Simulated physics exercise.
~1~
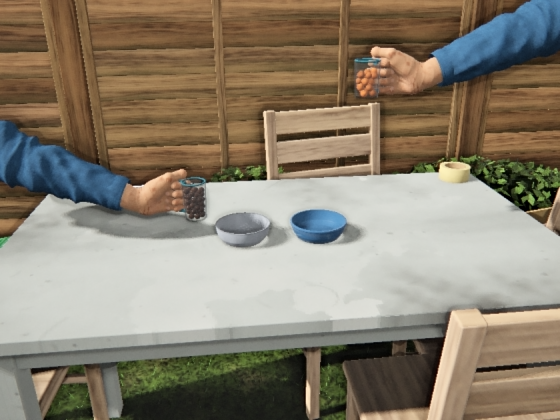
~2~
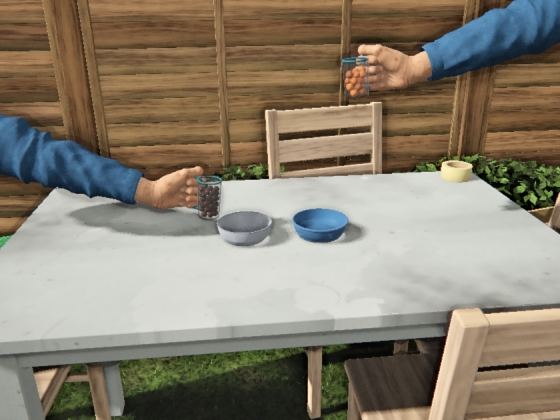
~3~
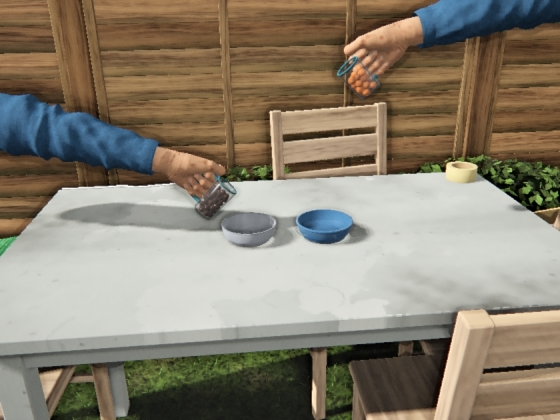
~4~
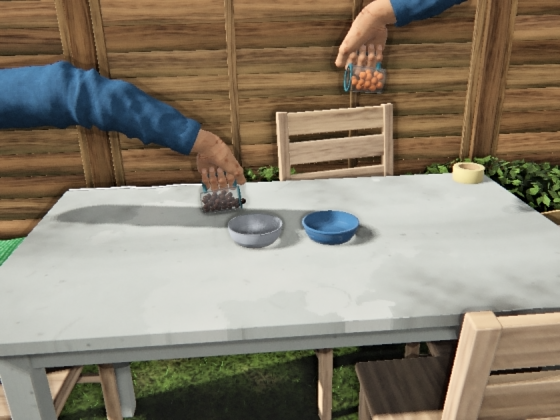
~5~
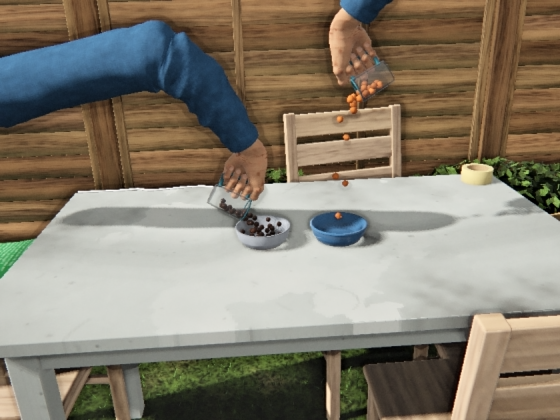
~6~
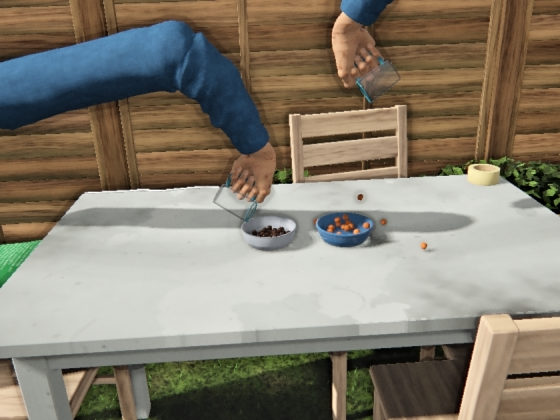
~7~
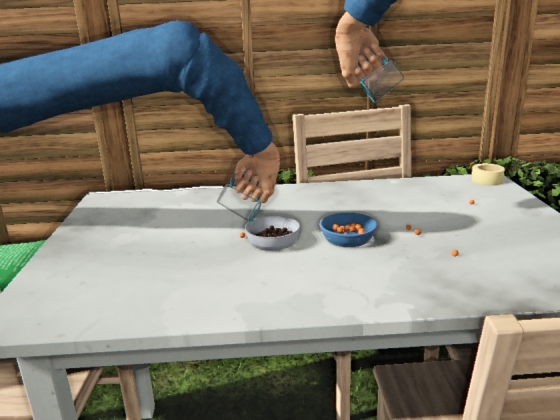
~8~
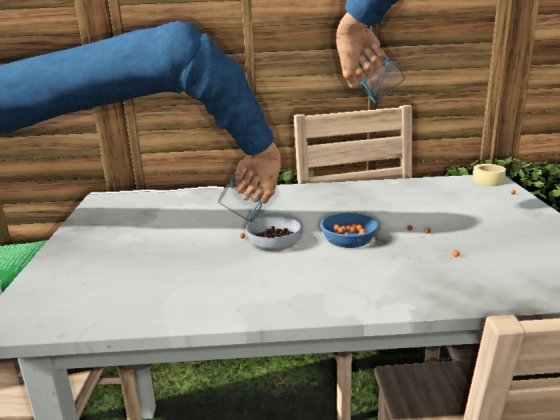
At first, two blue-sleeved hands hold clear cups above a pale outdoor table, the left one with dark pieces close over a grey dish, the right one with orange pieces high above a blue dish. The hands shift slightly inward, then tilt their cups onto their sides. As the cups tip over further, both loads spill downward, the orange ones through a long drop. The dark pieces settle in the grey dish, while some orange ones bounce out and scatter. Finally, both emptied cups stay upside down, with most orange pieces in the blue dish and several on the table.
